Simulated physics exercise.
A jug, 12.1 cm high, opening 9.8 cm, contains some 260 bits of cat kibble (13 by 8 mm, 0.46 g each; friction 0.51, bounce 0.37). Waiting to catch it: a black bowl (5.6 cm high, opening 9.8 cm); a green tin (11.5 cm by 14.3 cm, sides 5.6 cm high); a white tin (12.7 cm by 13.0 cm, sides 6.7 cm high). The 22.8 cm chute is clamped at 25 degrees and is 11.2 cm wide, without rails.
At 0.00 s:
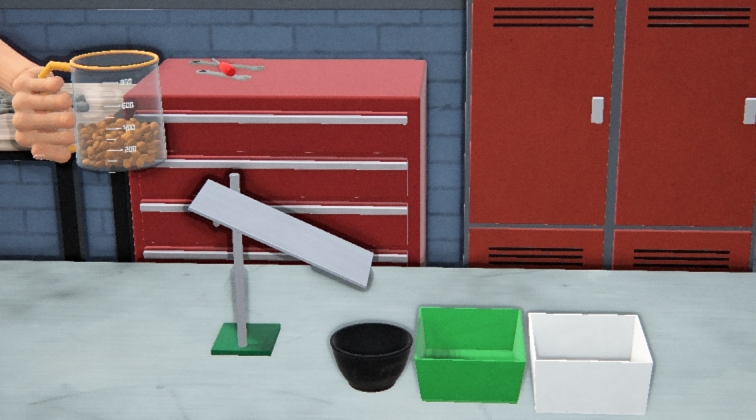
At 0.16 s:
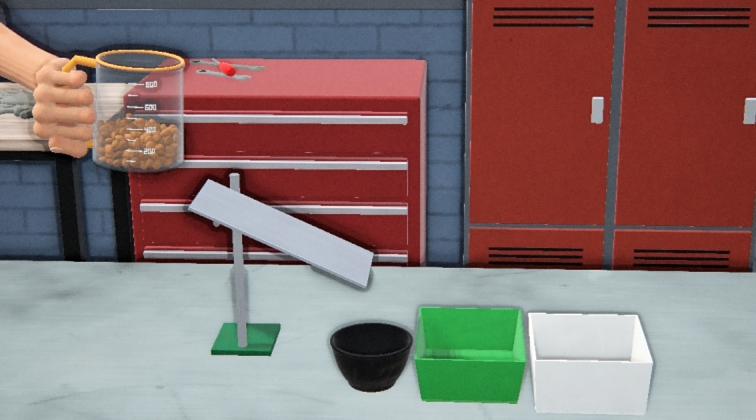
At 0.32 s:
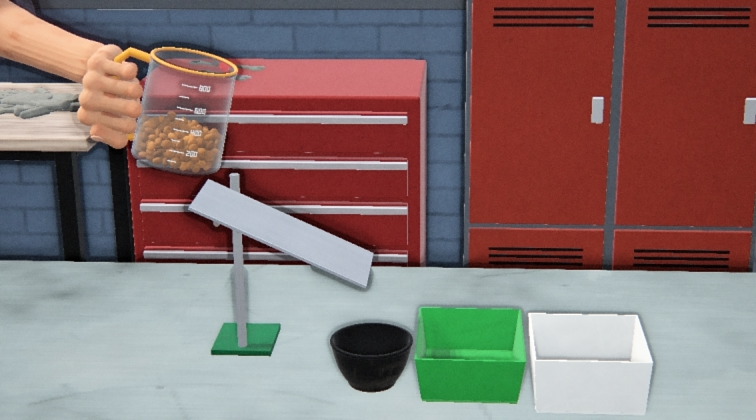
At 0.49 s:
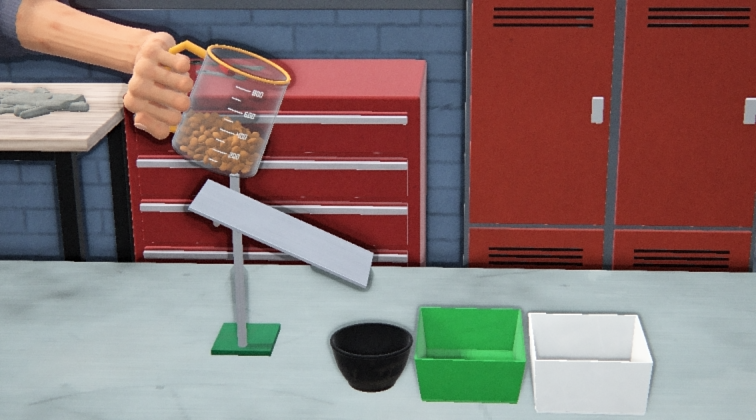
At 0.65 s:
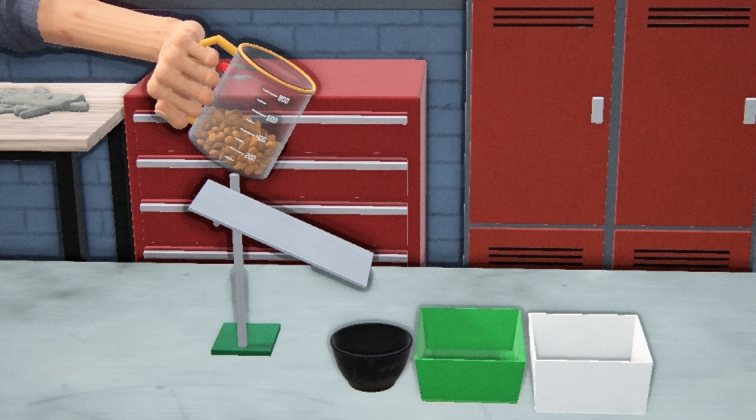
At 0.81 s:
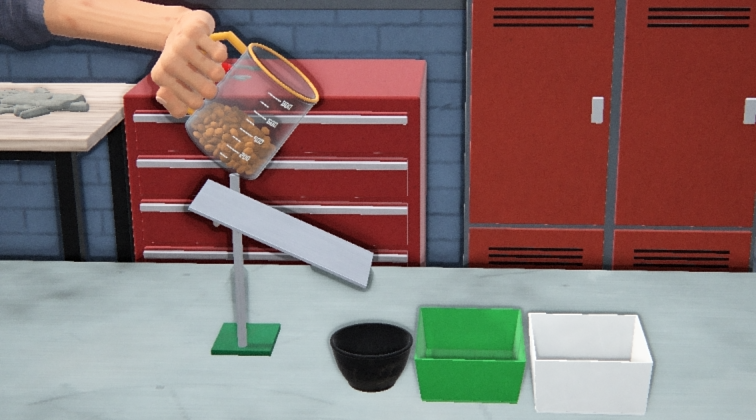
A jug of brown kibble, held by a hand, moves right and tilts above a chute.
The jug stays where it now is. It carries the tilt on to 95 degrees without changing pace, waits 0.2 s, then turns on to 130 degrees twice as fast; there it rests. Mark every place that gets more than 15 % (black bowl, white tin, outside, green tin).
In the black bowl: No; in the white tin: No; outside everything: Yes; in the green tin: Yes.
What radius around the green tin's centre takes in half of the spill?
Roughly 18 cm.
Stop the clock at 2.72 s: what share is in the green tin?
Some 0 per cent.
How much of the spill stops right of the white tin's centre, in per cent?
About 10 per cent.
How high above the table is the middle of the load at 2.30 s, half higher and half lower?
About 32 cm.
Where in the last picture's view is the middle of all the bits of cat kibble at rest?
Around (479, 373).
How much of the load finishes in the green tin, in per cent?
Some 80 per cent.
After 1.38 s, tilt 70 degrees; jug 100 %; middle of all pieces near (228, 129).
After 1.86 s, tilt 94 degrees; jug 100 %; middle of all pieces near (227, 123).
After 2.30 s, tilt 108 degrees; jug 100 %; middle of all pieces near (231, 124).
After 2.72 s, tilt 130 degrees; slope 70 %, jug 25 %, in the air 5 %; middle of all pieces near (311, 211).
By 3.9 s all is still; slope 0 %, jug 0 %, green tin 80 %, white tin 0 %, black bowl 0 %, outside 20 %.
